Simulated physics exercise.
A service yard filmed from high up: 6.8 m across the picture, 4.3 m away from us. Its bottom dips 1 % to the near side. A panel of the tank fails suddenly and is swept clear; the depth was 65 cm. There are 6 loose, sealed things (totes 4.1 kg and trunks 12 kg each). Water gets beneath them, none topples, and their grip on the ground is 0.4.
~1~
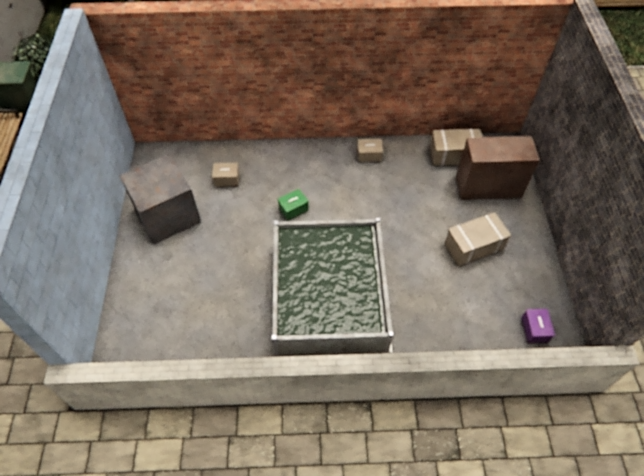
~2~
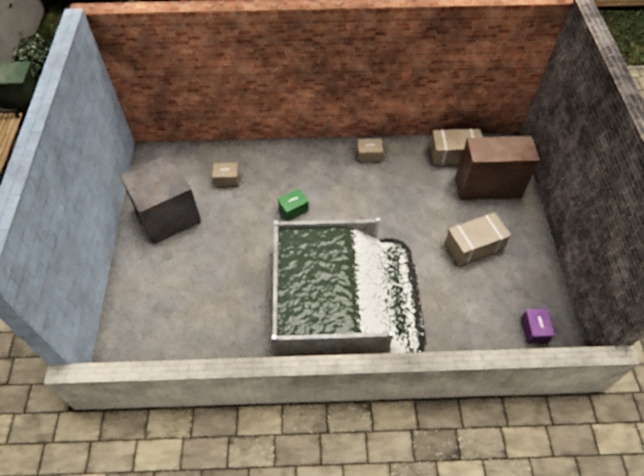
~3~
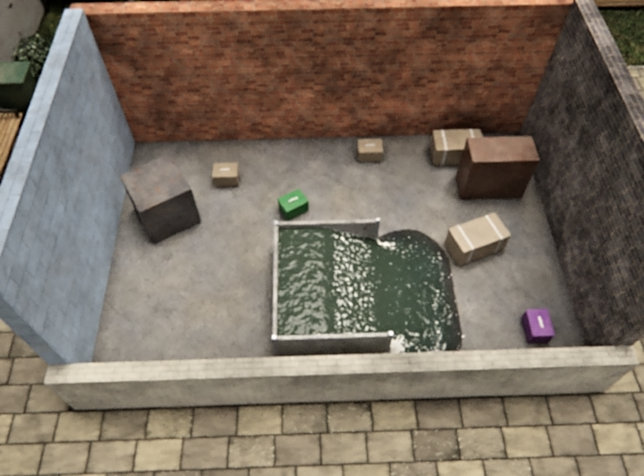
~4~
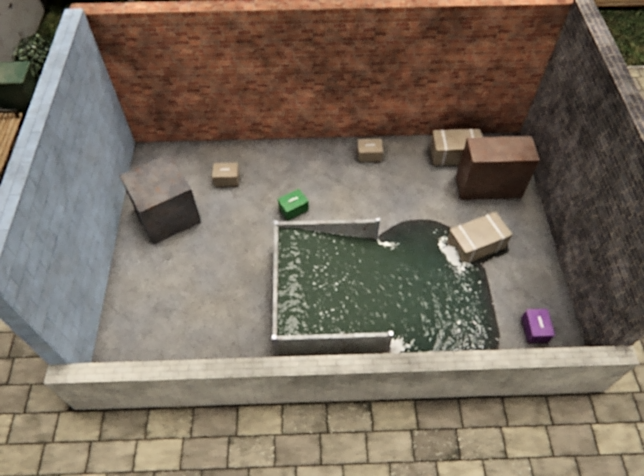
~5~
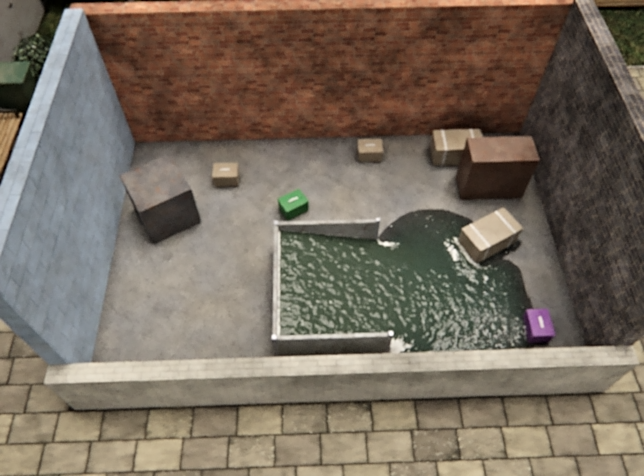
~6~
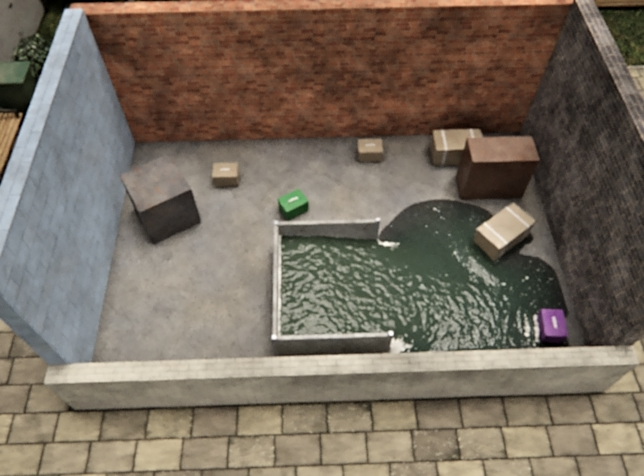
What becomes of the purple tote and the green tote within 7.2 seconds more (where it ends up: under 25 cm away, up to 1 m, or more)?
Purple tote ends far away, green tote travels far.
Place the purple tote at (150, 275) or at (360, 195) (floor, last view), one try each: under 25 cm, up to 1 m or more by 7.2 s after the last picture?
In that order: It slides a little; it gets carried off.
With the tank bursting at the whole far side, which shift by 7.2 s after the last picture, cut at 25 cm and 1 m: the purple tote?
Then the purple tote gets carried off.
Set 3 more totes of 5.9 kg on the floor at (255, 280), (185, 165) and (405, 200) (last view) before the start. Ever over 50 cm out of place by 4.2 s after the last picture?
In that order: Less, less, over.
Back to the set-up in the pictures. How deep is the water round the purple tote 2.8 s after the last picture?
About 18 cm.
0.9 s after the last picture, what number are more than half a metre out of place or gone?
I count 2.
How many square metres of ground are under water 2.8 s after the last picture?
Roughly 16 m2.
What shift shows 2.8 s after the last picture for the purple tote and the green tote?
About 140 and 0 cm.
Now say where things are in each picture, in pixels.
The first frame shows the purple tote at (540, 322) rests on the ground; the green tote at (293, 200), on the bottom; water covers 2.4 m2; 0 of 6 have shifted.
The second frame shows the purple tote at (540, 322), on the bottom; the green tote at (293, 200), on the bottom; 3.4 m2 under water; 0 of 6 have shifted.
The third frame shows the purple tote at (540, 322), on the bottom; the green tote at (293, 200), on the bottom; 4.6 m2 under water; 0 of 6 have shifted.
The fourth frame shows the purple tote at (540, 322) rests on the ground; the green tote at (293, 200), on the bottom; 5.7 m2 under water; 0 of 6 have shifted.
The fifth frame shows the purple tote at (541, 322) rests on the ground; the green tote at (293, 200) rests on the ground; 6.9 m2 under water; 1 of 6 have shifted.
The sixth frame shows the purple tote at (554, 322), on the bottom, 19 cm from its start; the green tote at (293, 200) rests on the ground; 8.2 m2 under water; 2 of 6 have shifted.
Then, 0.9 s after the last picture the purple tote is near (588, 305), 0.5 m from its start, afloat; the green tote is near (293, 200), 0.0 m from its start, aground; 2 afloat.
Then, 2.8 s after the last picture the purple tote is near (498, 230), 1.5 m from its start, afloat; the green tote is near (293, 200), 0.0 m from its start, aground; 3 afloat.
Then, 4.8 s after the last picture the purple tote is near (399, 233), 2.3 m from its start, afloat; the green tote is near (211, 202), 1.3 m from its start, afloat; 5 afloat.
Then, 7.2 s after the last picture the purple tote is near (290, 223), 3.8 m from its start, afloat; the green tote is near (196, 289), 2.1 m from its start, aground; 5 afloat.
